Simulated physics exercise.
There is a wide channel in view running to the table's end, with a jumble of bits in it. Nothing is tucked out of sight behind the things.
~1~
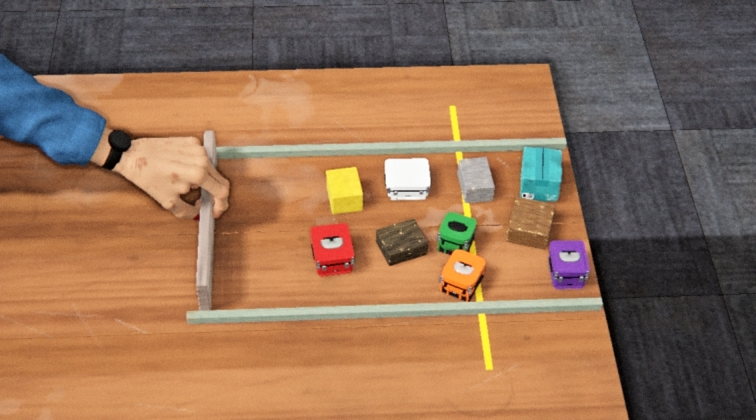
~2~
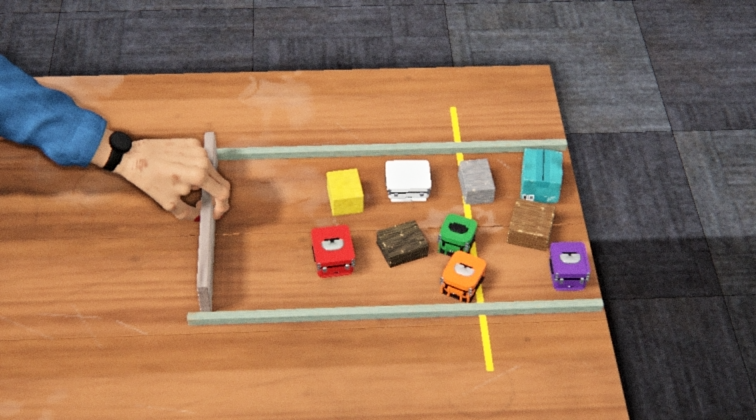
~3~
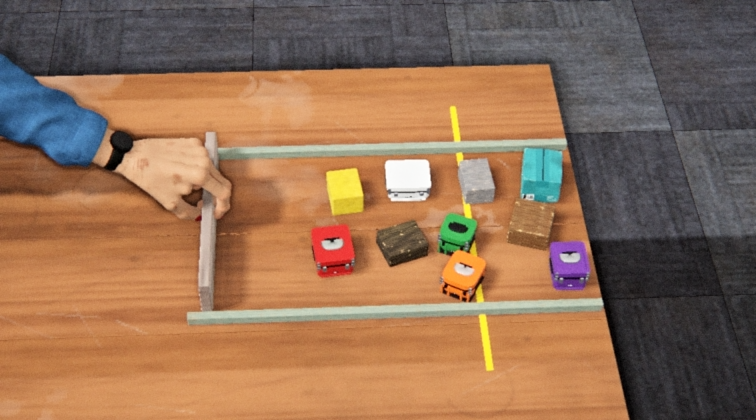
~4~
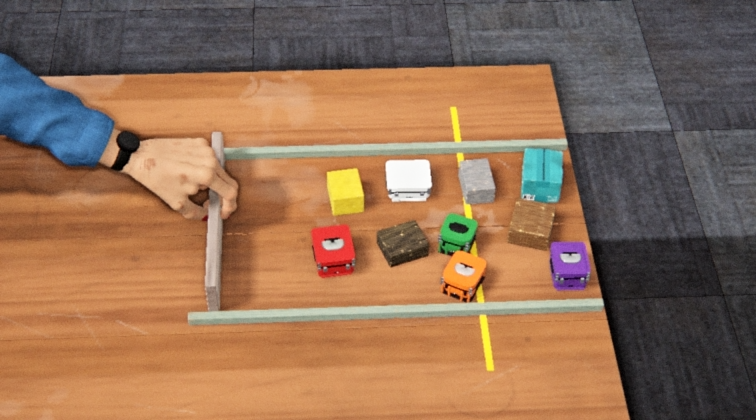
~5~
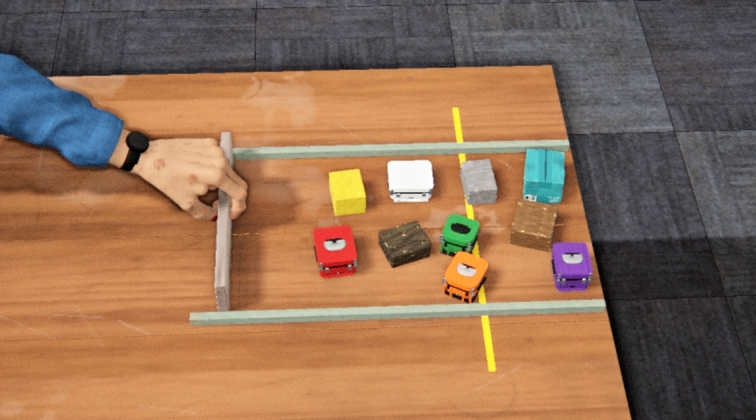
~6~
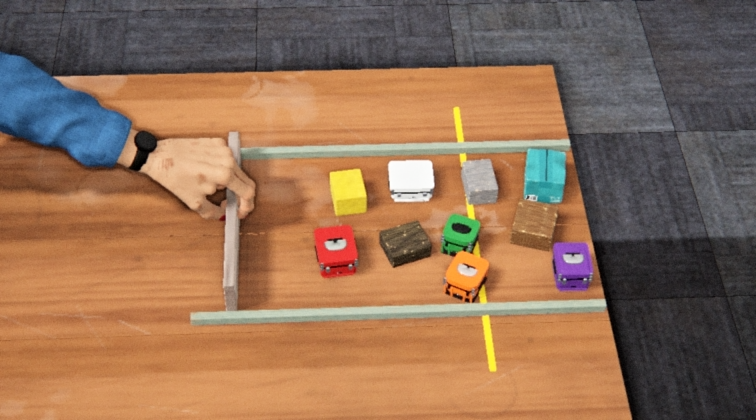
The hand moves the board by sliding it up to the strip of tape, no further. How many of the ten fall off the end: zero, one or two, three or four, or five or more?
All but one or two remain.
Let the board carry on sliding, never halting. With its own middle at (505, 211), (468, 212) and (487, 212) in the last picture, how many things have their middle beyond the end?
It comes out as 4, then 2, then 2.
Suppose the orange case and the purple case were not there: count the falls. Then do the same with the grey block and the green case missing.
Taking the two tries in turn, it comes to 2 and 0.
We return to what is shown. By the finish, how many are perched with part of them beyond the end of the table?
Tally: 0.
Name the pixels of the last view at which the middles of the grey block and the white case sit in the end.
Look around (554, 180) for the first and around (518, 178) for the second.
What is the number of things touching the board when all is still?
At rest, 3 are in contact.
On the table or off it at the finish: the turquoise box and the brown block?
The turquoise box ends up off, and the brown block ends up off.
Early on, none off yet; purple case at rest near (571, 267); turquoise box at rest near (545, 176); brown block at rest near (535, 225).
Finally, the number that fall off is one or two; lost, brown block and turquoise box.
